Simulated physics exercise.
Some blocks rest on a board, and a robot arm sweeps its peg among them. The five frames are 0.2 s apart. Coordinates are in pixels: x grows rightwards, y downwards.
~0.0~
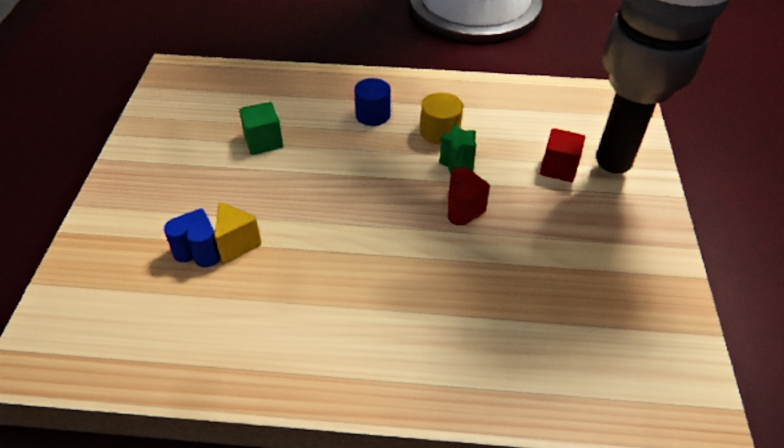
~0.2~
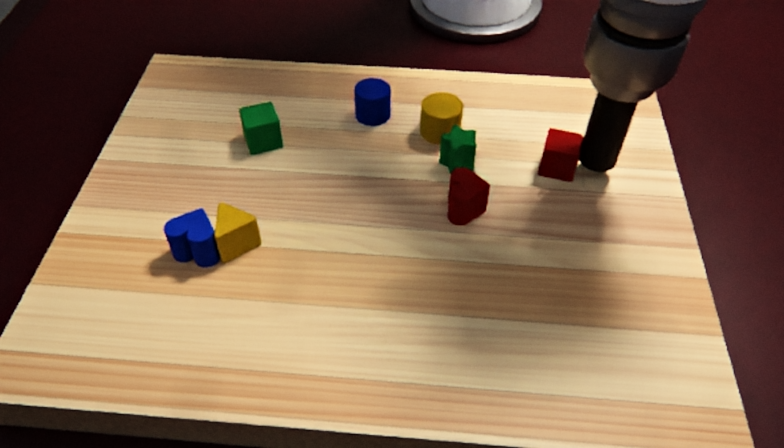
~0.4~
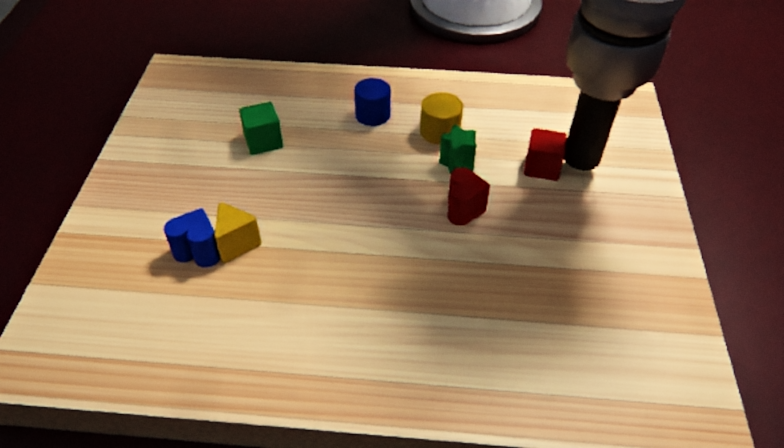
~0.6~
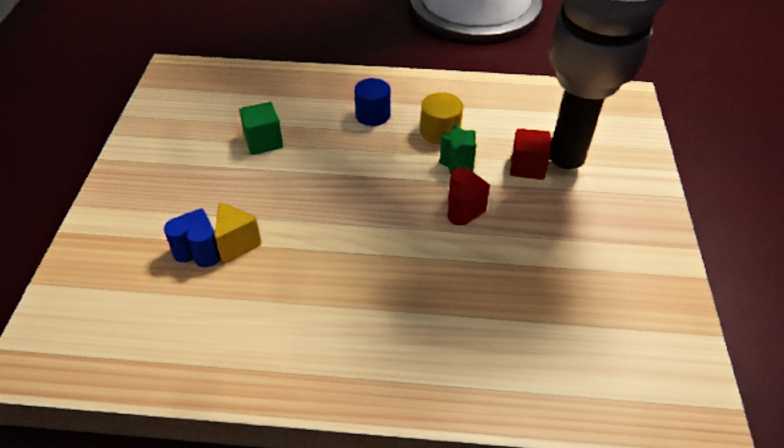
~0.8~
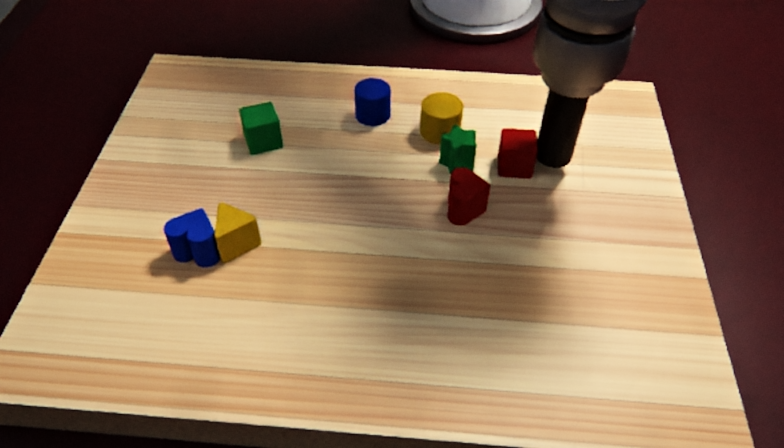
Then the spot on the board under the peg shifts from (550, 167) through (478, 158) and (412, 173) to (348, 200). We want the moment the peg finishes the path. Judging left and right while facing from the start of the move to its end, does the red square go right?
The answer is yes.
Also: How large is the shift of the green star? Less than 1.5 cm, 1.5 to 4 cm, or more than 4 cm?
Its displacement is above 4 cm.
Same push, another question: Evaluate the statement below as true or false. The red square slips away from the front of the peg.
Answer: True.
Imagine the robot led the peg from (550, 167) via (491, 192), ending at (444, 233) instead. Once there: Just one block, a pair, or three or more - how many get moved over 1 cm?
It moves three or more blocks.
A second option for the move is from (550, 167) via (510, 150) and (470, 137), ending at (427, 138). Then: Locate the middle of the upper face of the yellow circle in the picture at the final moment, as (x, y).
I'd place it at (395, 98), taking the centre of its top.
What follows on the original path. One third of the way, peg at (478, 147); green star at (410, 137), turned 15° anticlockwise; red square at (444, 134), turned 15° anticlockwise.
Two thirds of the way, peg at (412, 161); green star at (343, 136); red square at (375, 143).
At the end, peg at (347, 189); yellow circle in place; green star at (315, 130), turned 50° clockwise; red square at (333, 149), turned 50° clockwise.
